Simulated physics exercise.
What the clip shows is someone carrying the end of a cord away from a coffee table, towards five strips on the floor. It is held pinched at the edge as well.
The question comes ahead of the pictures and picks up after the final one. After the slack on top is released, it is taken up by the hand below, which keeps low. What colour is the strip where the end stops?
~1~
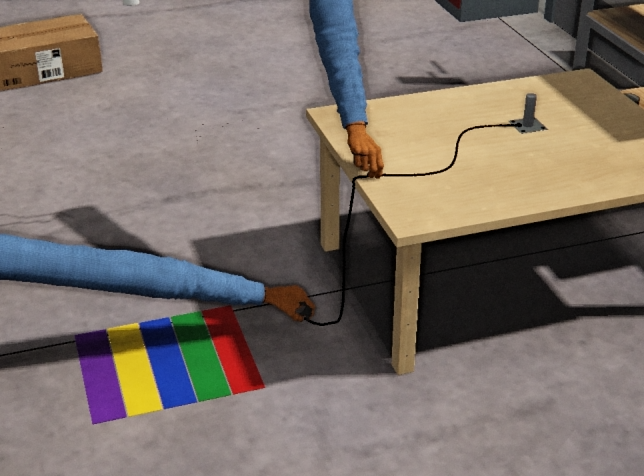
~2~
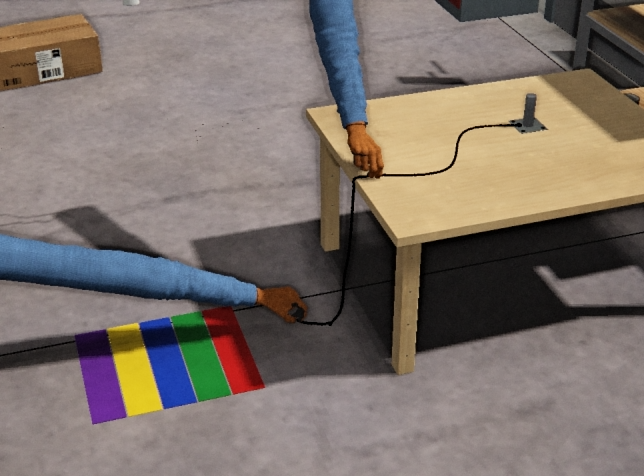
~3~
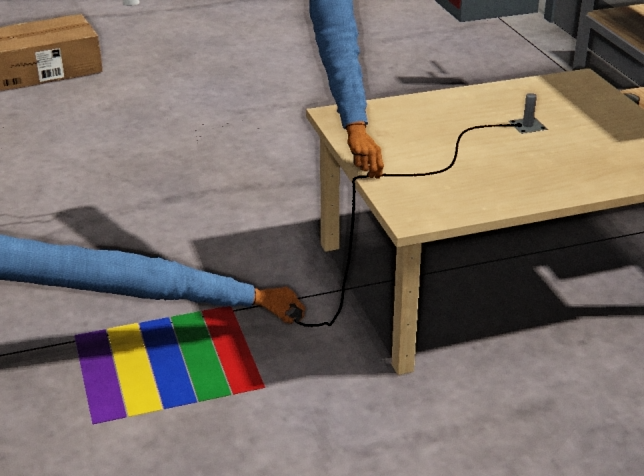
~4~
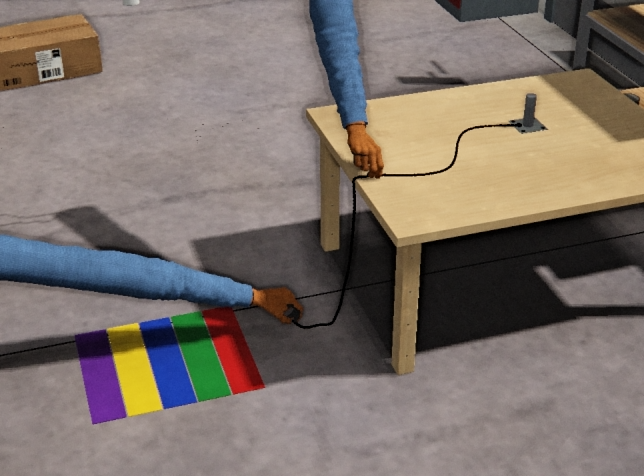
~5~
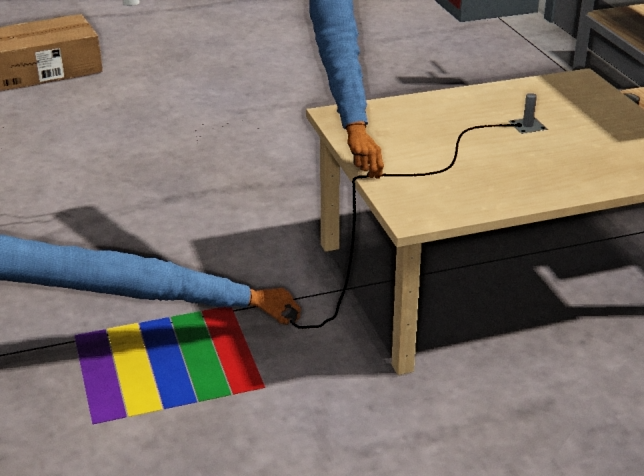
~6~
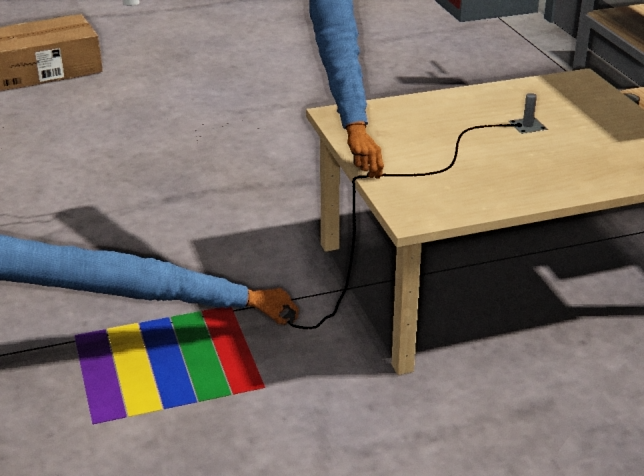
It is blue.
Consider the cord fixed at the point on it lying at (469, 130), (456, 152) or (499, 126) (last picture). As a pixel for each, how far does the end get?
First (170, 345), next (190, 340), last (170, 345).
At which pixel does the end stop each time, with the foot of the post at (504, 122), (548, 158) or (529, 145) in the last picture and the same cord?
About (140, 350), then (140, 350), then (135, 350).
A little later, end near (227, 333); over red.
Next, end near (187, 341); over green.
When it is tight, end near (163, 346); over blue. It gets as far as the blue strip.
